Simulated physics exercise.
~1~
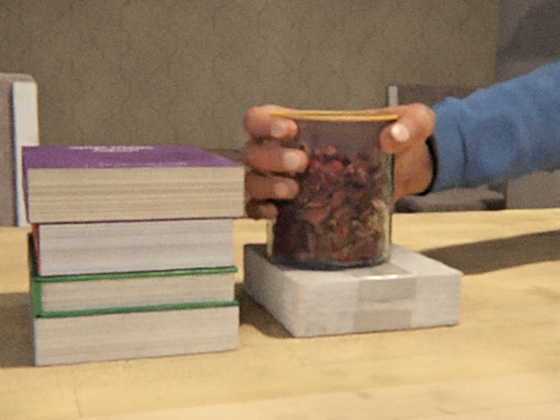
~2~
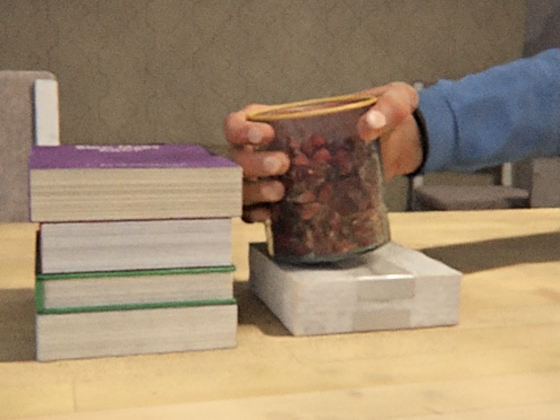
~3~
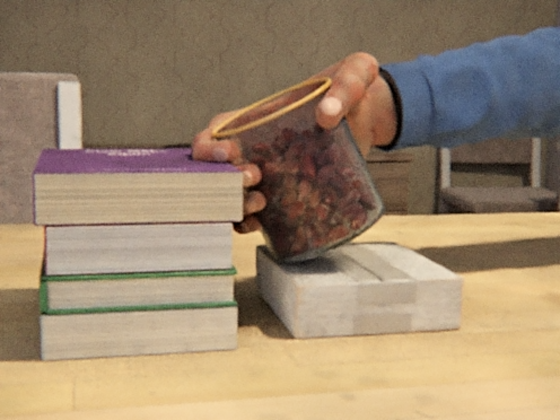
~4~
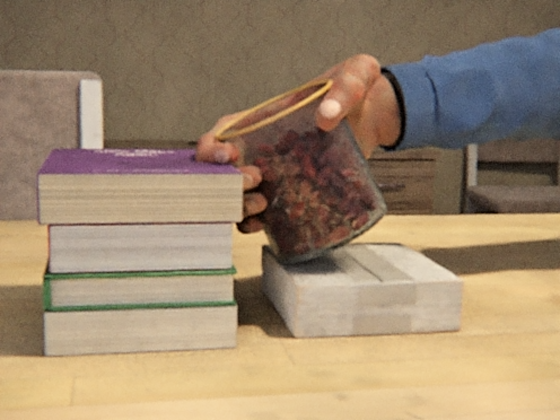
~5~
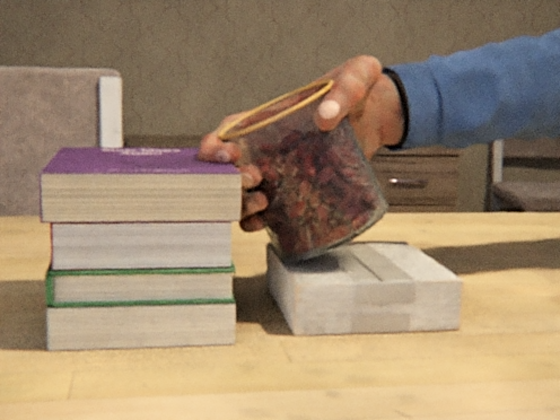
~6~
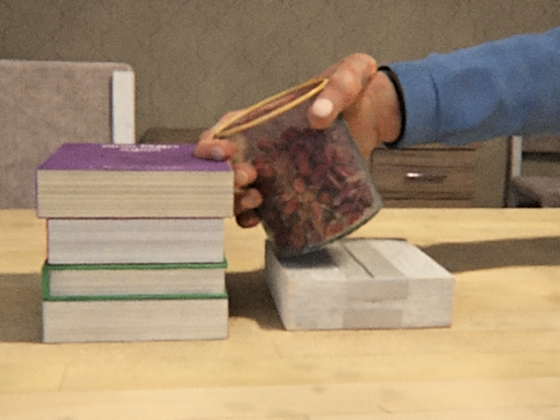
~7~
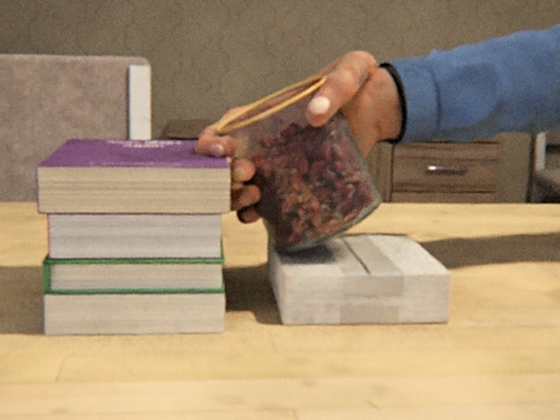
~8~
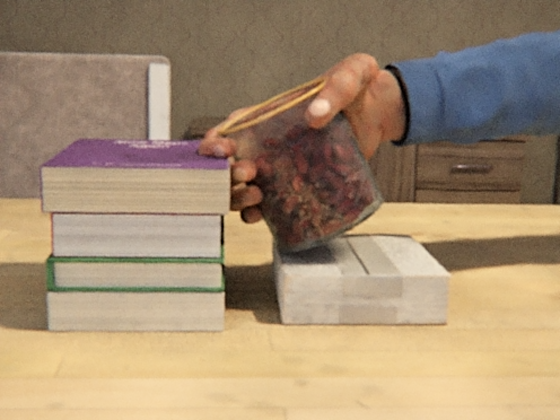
A hand in a blue sleeve held a glass of dark red dried pieces upright on a white block, then tipped it left toward a stack of four books, where it stayed leaning with everything still inside.
